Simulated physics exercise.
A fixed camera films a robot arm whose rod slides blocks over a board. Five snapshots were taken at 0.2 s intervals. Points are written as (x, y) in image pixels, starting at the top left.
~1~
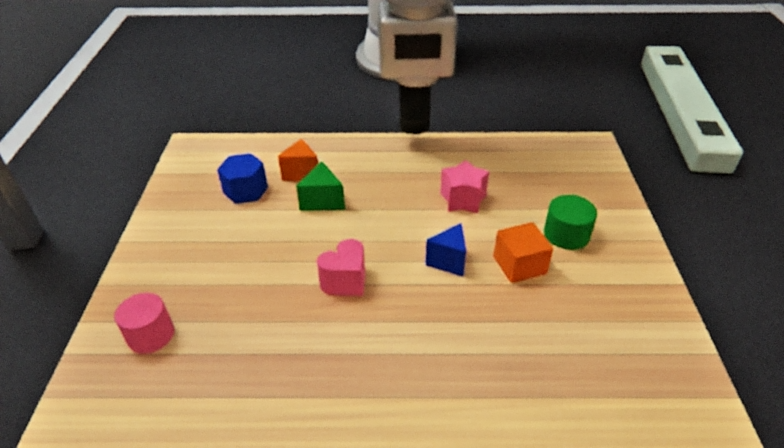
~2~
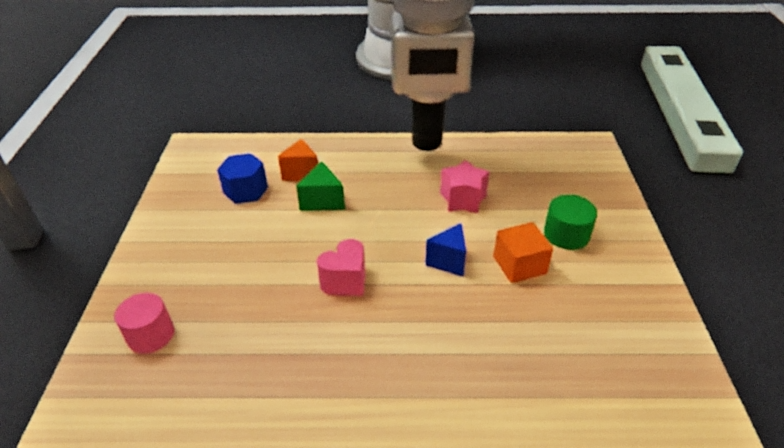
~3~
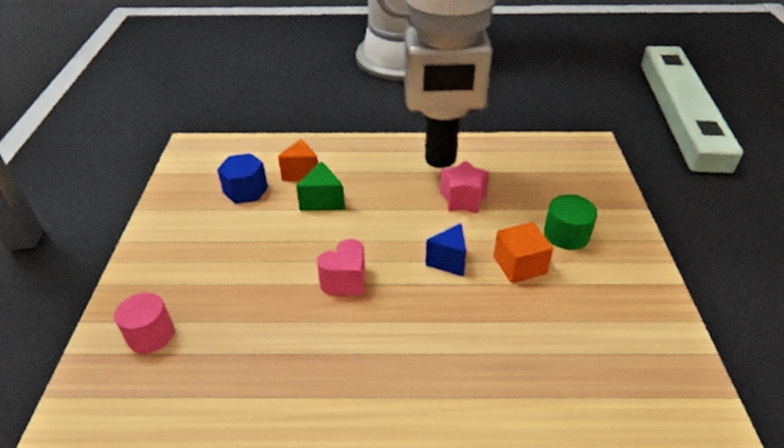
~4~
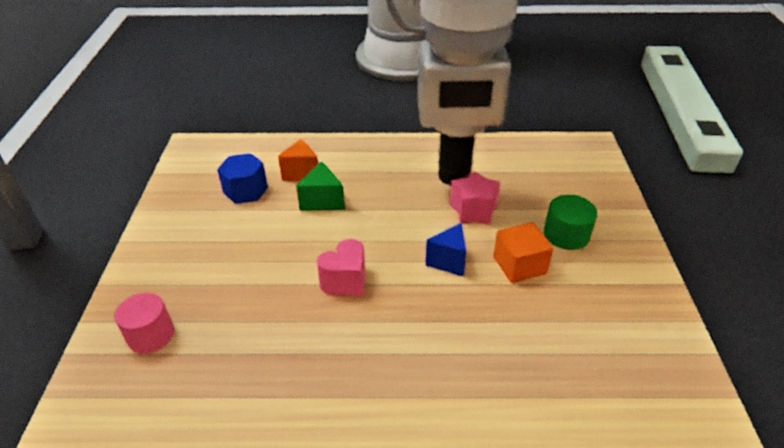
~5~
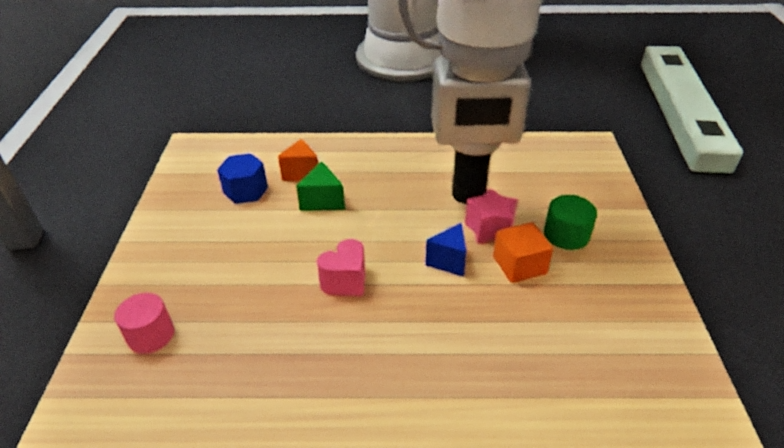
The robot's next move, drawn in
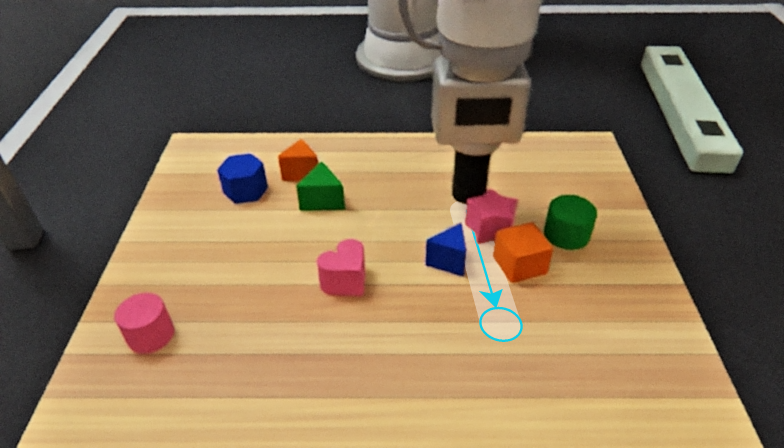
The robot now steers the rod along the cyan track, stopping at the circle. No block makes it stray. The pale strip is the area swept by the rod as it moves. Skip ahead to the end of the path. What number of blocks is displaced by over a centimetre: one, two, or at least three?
Two of them.
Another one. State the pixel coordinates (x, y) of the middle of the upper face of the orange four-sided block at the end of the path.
I'd guess (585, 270).
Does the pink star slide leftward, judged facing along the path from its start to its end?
Final answer: Yes.
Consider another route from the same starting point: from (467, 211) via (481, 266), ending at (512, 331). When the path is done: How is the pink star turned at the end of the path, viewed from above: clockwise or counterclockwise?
Looking down on the board, it turns counter-clockwise.
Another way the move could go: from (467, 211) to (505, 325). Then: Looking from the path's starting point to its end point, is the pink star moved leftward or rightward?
It will end up to the left.
The line goes from (467, 211) to (501, 324).
On the path given first. One third of the way, rod (479, 228); pink star (516, 230), turned 25° anticlockwise; orange four-sided block (549, 256).
Two thirds of the way, rod (491, 266); pink star (532, 255), turned 55° anticlockwise; orange four-sided block (578, 269), turned 35° anticlockwise.
At the end, rod (504, 308); blue three-sided block unmoved; pink star (534, 262), turned 75° anticlockwise; orange four-sided block (585, 270), turned 45° anticlockwise.
